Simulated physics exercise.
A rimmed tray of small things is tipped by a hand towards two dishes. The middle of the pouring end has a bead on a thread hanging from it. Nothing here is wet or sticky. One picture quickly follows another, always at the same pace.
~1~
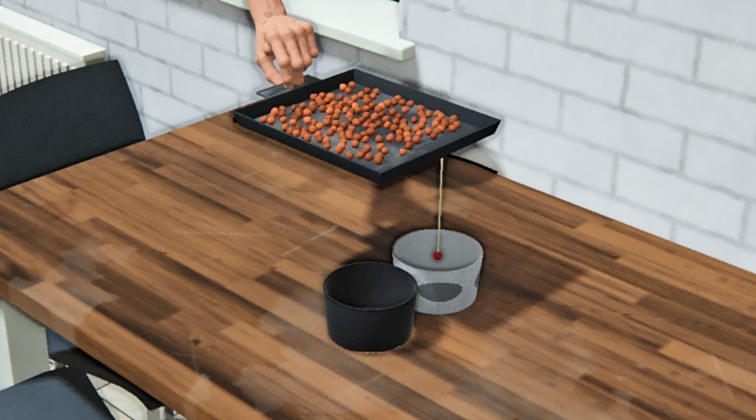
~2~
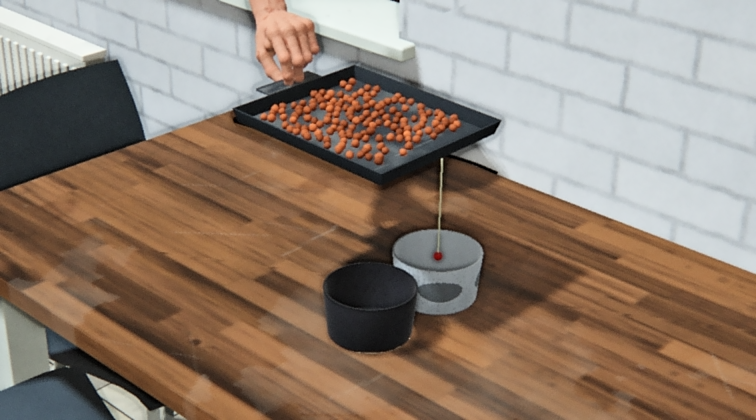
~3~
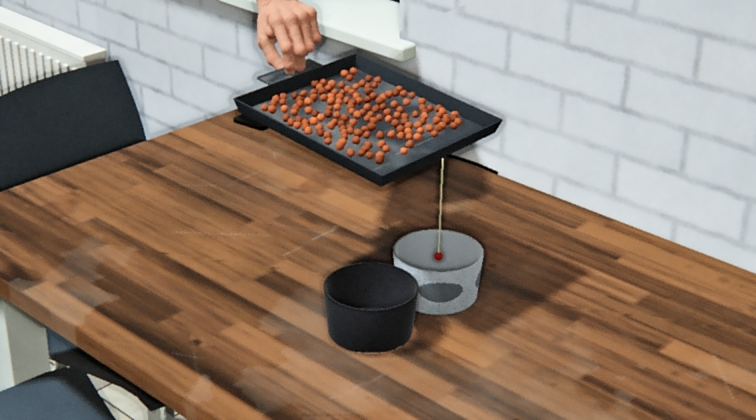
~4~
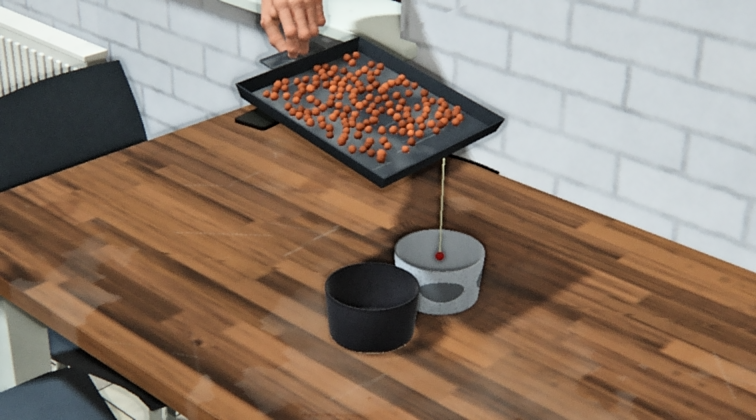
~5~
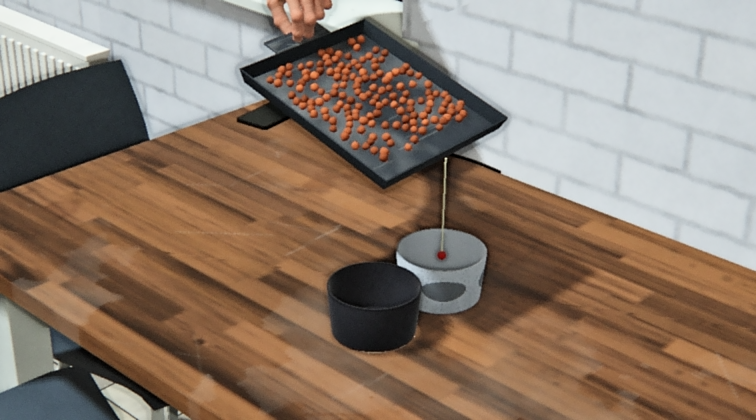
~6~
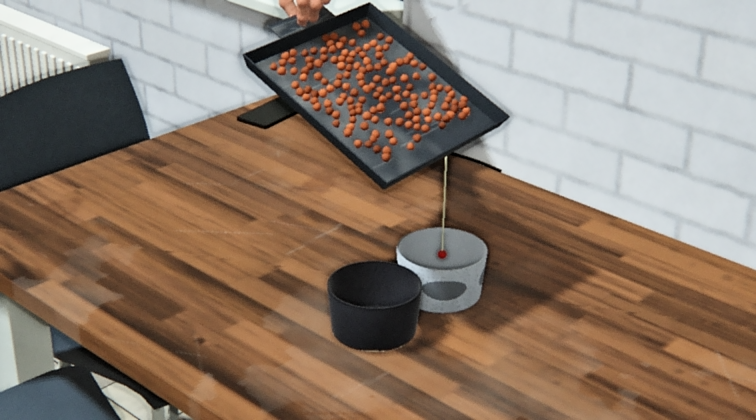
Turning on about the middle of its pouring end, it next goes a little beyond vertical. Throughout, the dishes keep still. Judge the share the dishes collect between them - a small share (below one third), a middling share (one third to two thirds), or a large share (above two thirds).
A small share.
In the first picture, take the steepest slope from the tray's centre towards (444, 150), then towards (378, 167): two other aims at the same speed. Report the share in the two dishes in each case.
About 0 % and 80 %.
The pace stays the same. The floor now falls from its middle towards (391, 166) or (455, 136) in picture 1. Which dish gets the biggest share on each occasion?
So, first the one on the left side, and second the one on the right side.
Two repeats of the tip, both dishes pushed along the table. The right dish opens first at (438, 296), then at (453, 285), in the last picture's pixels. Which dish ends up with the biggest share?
One: The right dish. Two: The right-hand dish.
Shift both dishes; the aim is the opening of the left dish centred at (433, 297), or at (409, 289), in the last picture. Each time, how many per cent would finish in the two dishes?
That makes 80 per cent, followed by 50 per cent.
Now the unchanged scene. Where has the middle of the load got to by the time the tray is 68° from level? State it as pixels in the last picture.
The load is centred around (426, 156).
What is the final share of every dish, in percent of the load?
Around 20 in a hundred in the left dish and around 0 in a hundred in the right dish.
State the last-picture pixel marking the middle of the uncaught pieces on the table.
My estimate puts the centre near (469, 359).
Shortly afterwards, tray tipped steeply; the bulk on the tray; near a quarter in the air.
Next, tray tipped past a quarter turn; near a quarter on the tray; a little in the left dish; near a third outside both; near a third in the air.
Some moments later, tray tipped past a quarter turn; near a quarter in the left dish; only a few in the right dish; the bulk outside both.
In the end, tray tipped past a quarter turn; near a quarter in the left dish; only a few in the right dish; the bulk outside both.
